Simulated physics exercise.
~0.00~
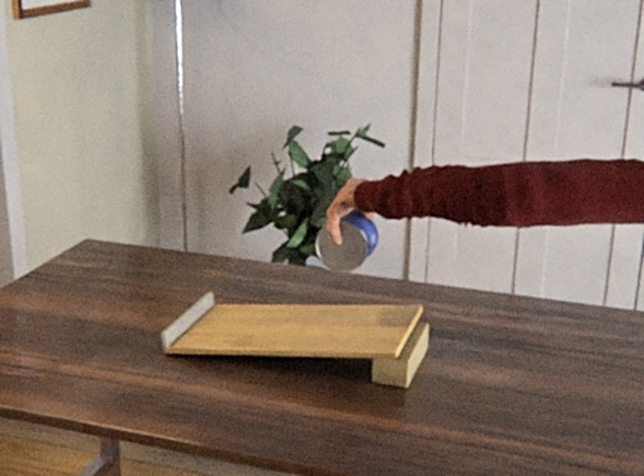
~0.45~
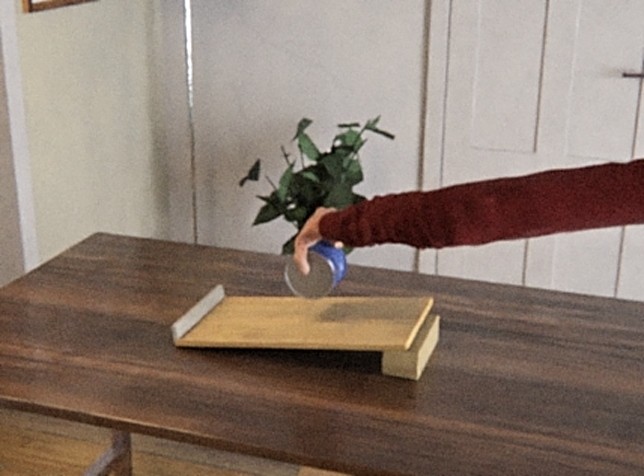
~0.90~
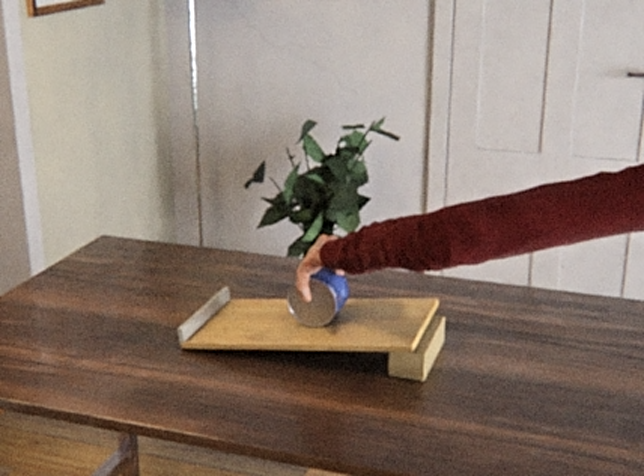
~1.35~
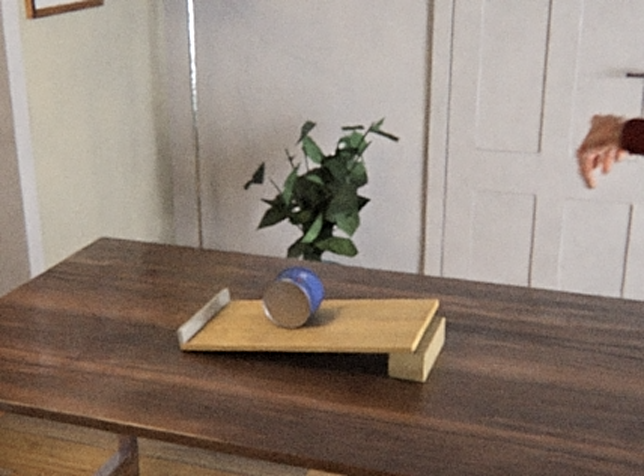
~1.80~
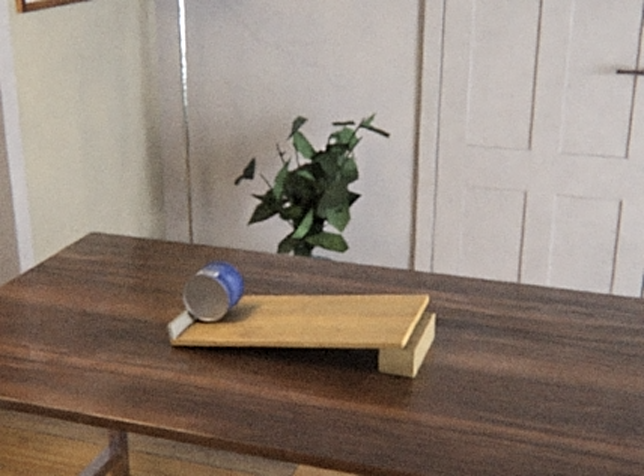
A blue tub with a pale, flat end is held by a hand in a dark red sleeve above a tilted wooden board on a dark wooden table, seen from slightly above by a gently swaying camera. The board's right end rests on a block, a grey strip edges its lower left end, and a leafy green plant stands behind, before white doors. The hand lowers the tub onto the board, lets go and draws back to the right. The tub rolls left down the slope and ends at the low end, by the strip.
